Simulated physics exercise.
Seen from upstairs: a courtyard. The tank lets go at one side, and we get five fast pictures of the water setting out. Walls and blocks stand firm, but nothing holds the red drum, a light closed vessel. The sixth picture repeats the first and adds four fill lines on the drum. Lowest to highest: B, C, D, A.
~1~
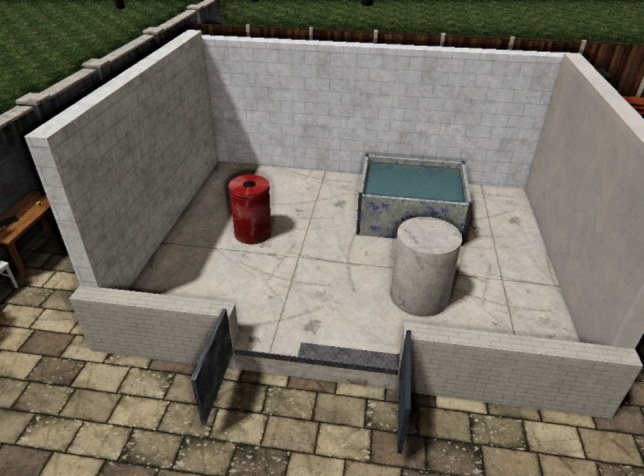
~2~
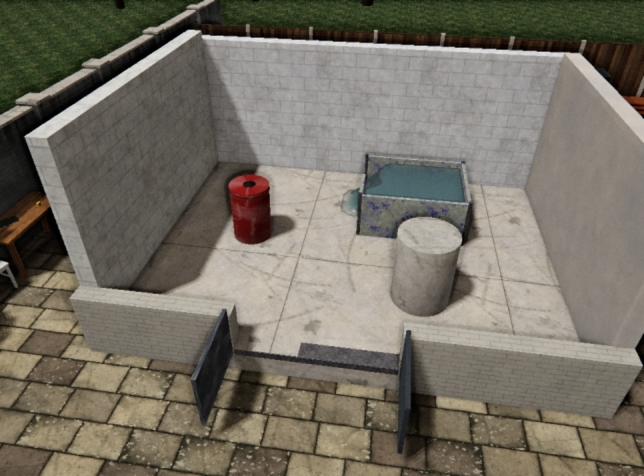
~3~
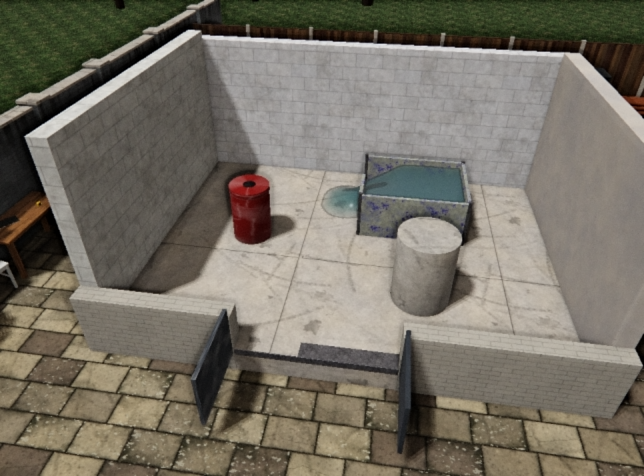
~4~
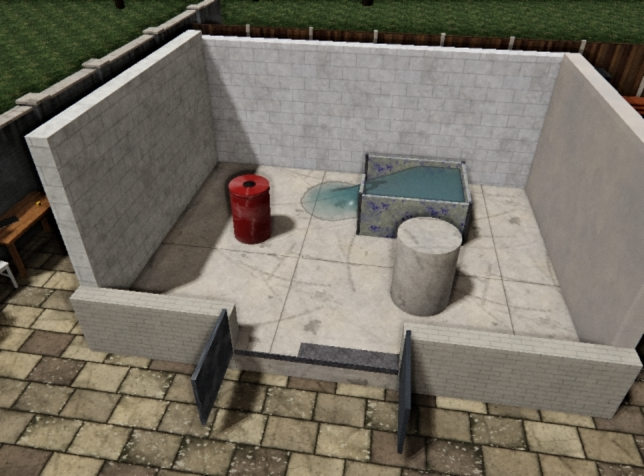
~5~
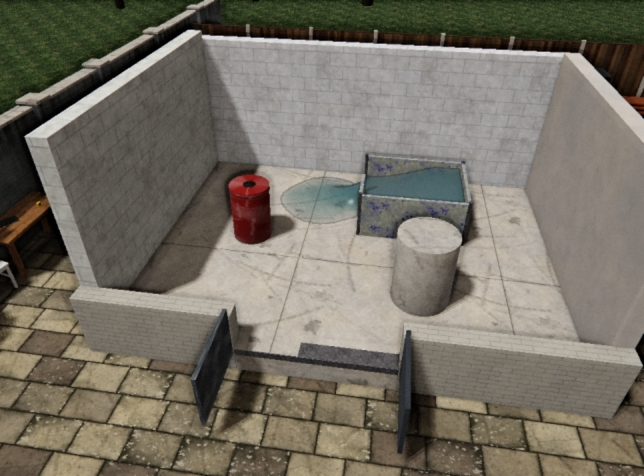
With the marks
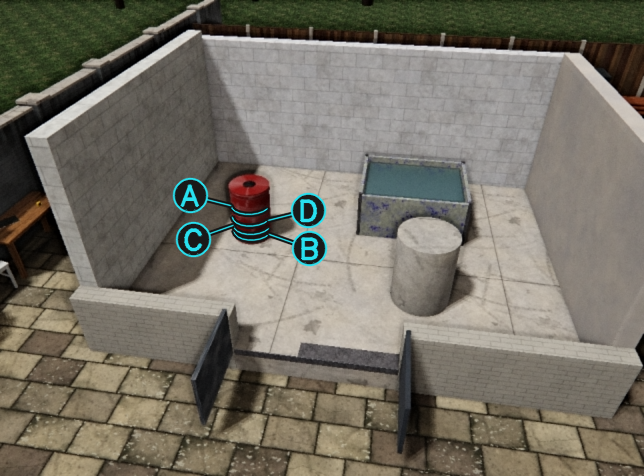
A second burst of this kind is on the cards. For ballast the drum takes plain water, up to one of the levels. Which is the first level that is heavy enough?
C.
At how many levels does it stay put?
Three of them.
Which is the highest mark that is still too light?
B.
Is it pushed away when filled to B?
Yes, it does.
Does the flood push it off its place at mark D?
No, that is safe.
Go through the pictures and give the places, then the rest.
In the first frame, lid of the red drum at (249, 184); tank full, its middle at (414, 182); open gate at (318, 316).
In the second frame, 1 % of the ground under water, its edge towards the drum at (348, 206).
In the third frame, 3 % of the ground under water, its edge towards the drum at (326, 205).
In the fourth frame, 5 % of the ground under water, its edge towards the drum at (313, 210).
In the fifth frame, lid of the red drum at (249, 184); 7 % of the ground under water, its edge towards the drum at (294, 210).
In cyan, A at (245, 214); B at (247, 240); C at (247, 234); D at (246, 225); from the bottom up B, C, D, A.
With A, it does not move.
With B, it is pushed about half its own width away.
With C, it does not move.
With D, it does not move.
